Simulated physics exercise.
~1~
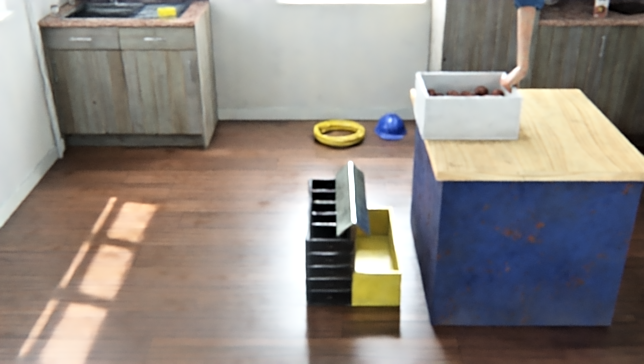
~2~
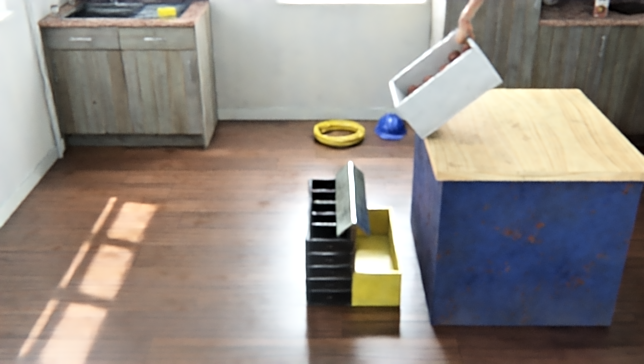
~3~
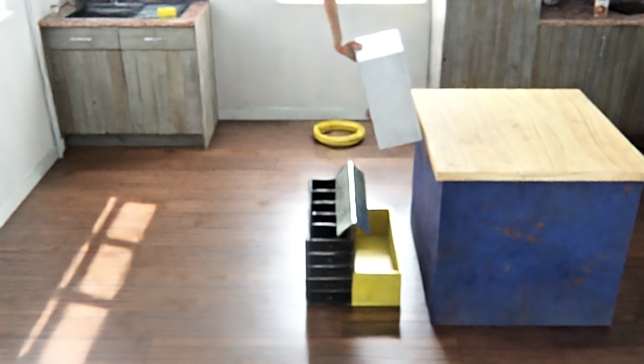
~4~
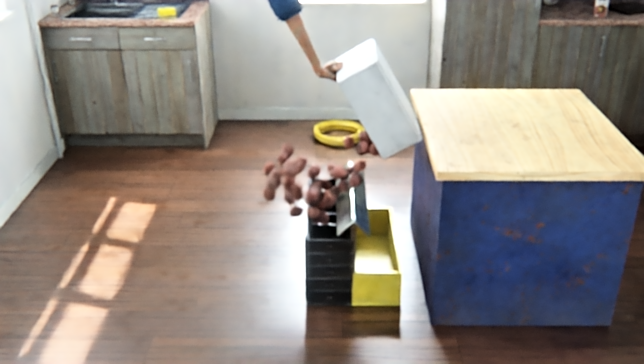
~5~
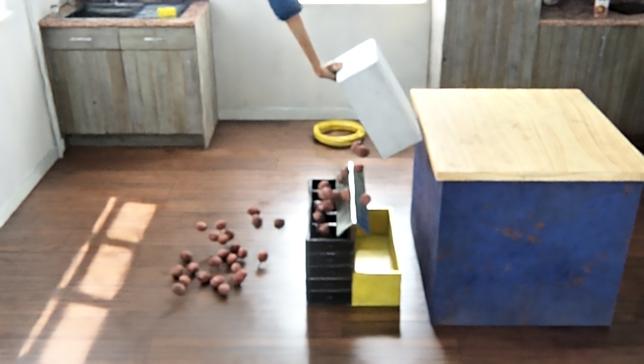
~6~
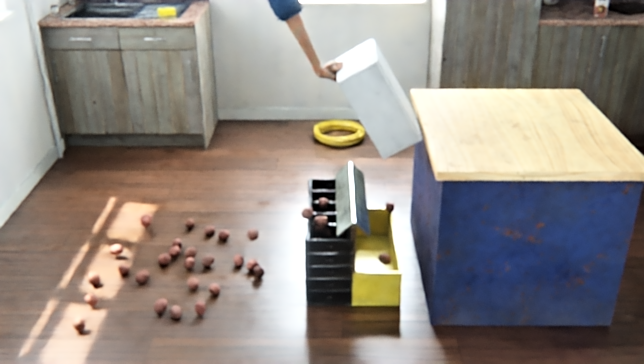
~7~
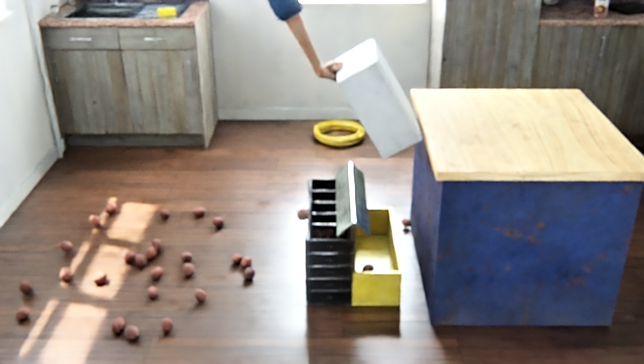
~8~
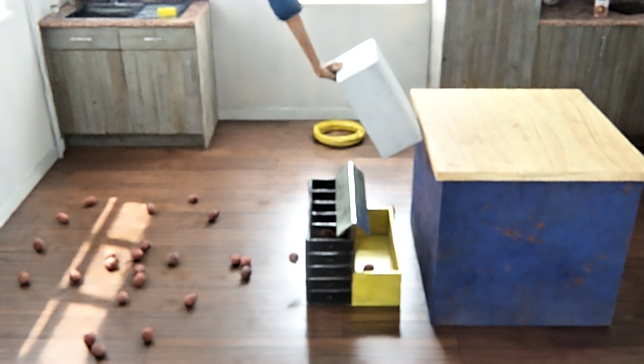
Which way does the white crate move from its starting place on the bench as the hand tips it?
The white crate moves to the left, off the bench top and out toward the black tote and yellow bin.
